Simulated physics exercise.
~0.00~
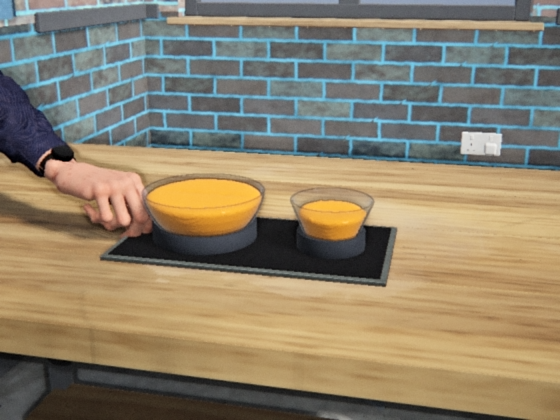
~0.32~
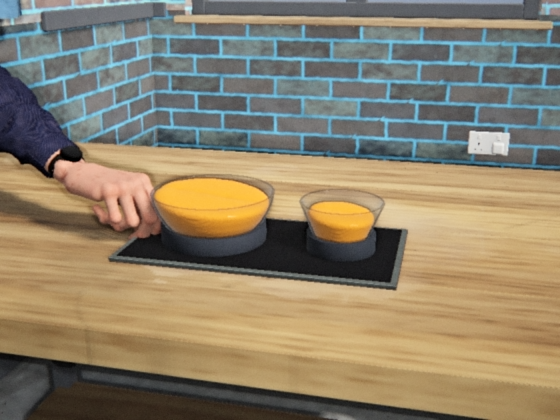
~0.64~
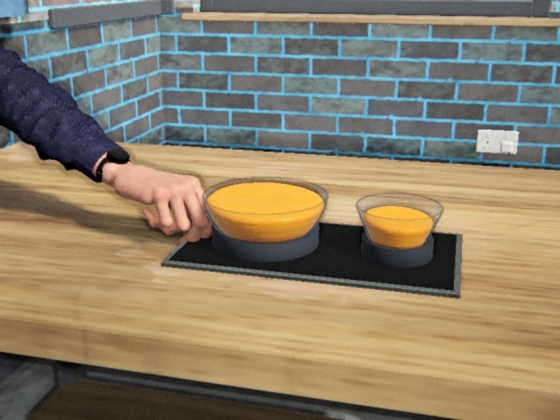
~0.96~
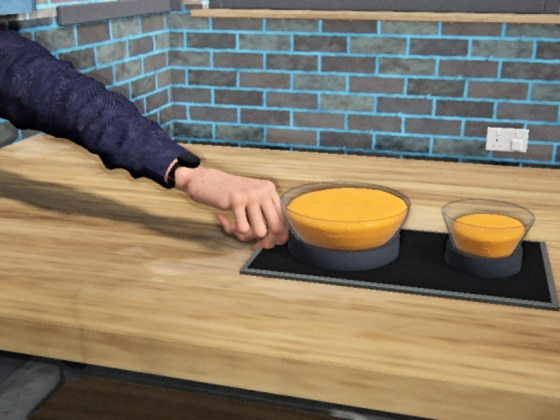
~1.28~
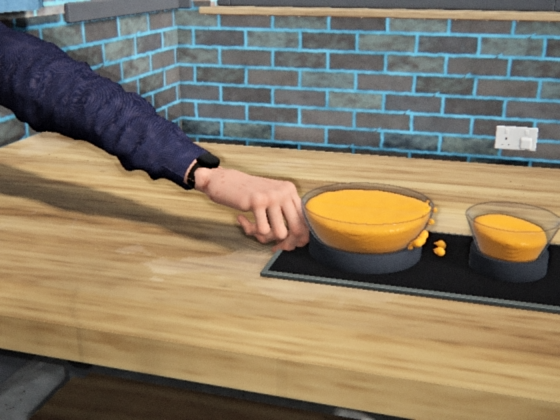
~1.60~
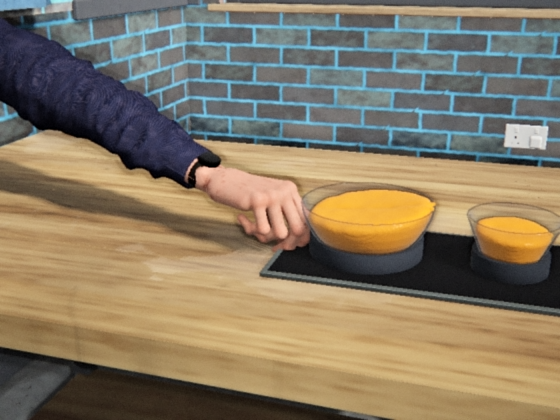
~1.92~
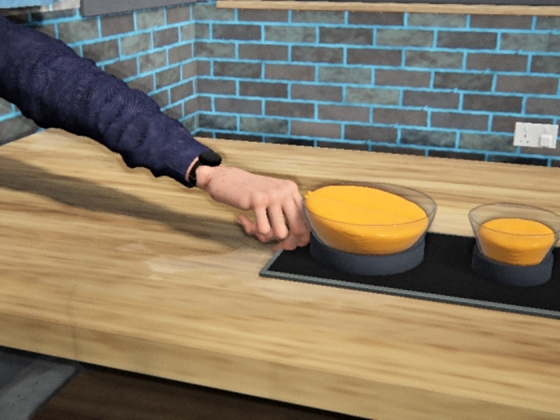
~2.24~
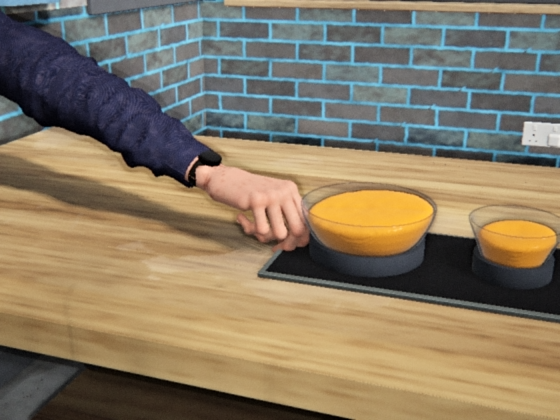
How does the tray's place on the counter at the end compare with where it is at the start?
At the start the tray sits near the middle of the view, with its whole length showing. By the end it is farther to the right, with its right end out of sight past the edge of the view.
